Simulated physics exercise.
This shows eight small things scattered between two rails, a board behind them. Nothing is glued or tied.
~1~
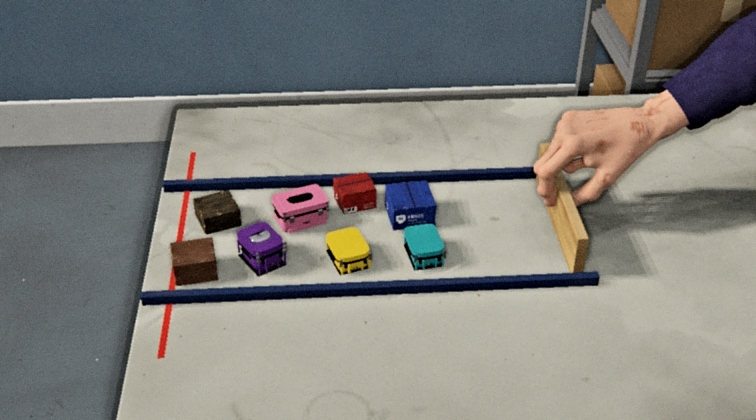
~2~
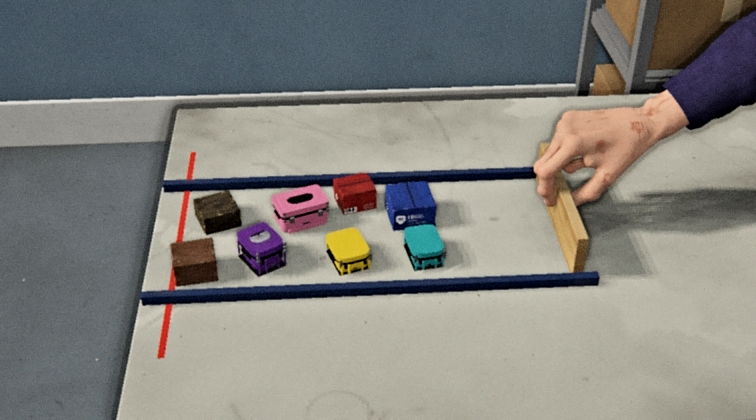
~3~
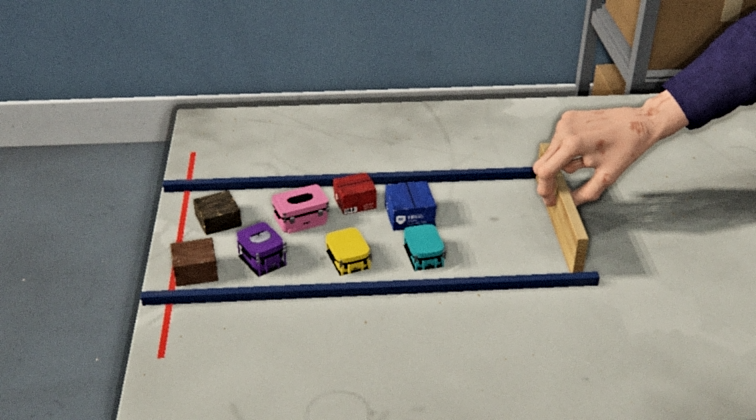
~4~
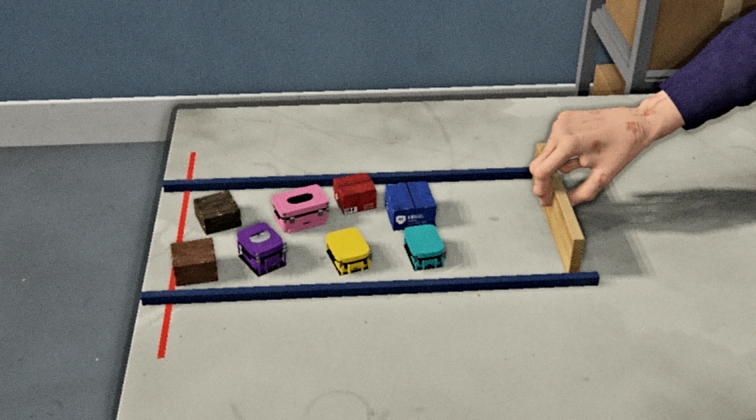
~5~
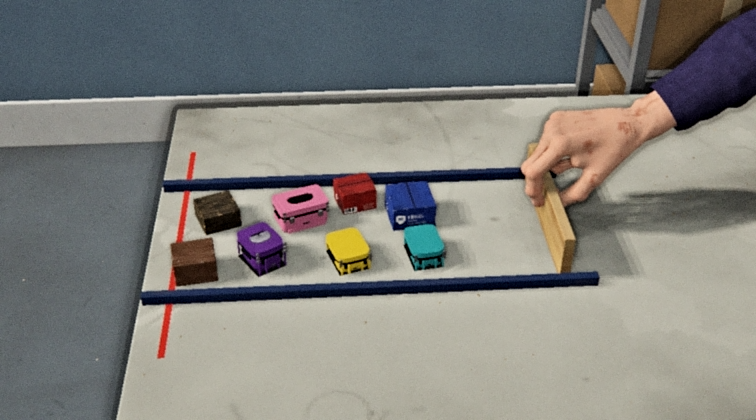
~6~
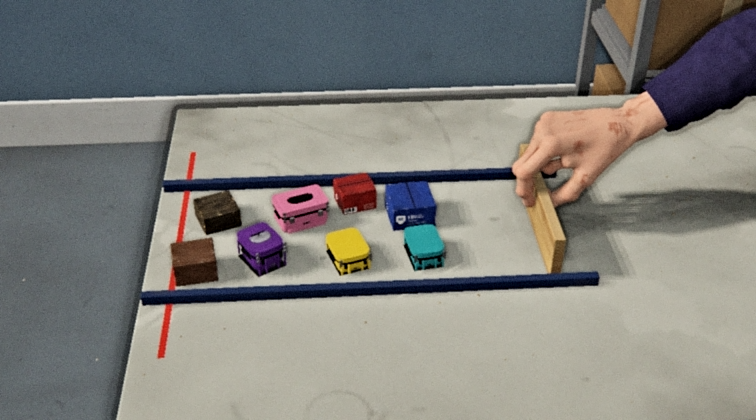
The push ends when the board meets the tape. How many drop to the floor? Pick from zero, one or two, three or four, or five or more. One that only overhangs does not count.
The number that fall off is five or more.
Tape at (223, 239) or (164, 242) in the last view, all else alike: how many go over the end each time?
The counts: 3 and 8.
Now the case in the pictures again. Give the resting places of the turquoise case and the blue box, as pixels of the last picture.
First (158, 258), then (159, 215).
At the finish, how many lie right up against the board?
It touches 2.
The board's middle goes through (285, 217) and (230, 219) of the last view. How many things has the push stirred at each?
First 8, then 8.
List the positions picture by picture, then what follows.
In the first picture, brown block (194, 261); black block (217, 212); purple case (261, 249); board (560, 206); tape (179, 241).
In the second picture, black block (217, 212); blue box (410, 206).
In the third picture, purple case (261, 249); turquoise case (424, 248).
In the fourth picture, brown block (194, 262); board (557, 207).
In the fifth picture, black block (217, 212); red box (355, 194).
In the sixth picture, brown block (194, 262); black block (217, 212); purple case (261, 249); board (539, 207); tape (179, 241).
Soon after, none off yet; brown block at rest near (194, 262); black block at rest near (217, 212); purple case at rest near (261, 249).
In the end, the number that fall off is five or more; gone, red box, yellow case, pink case, purple case, black block and brown block.
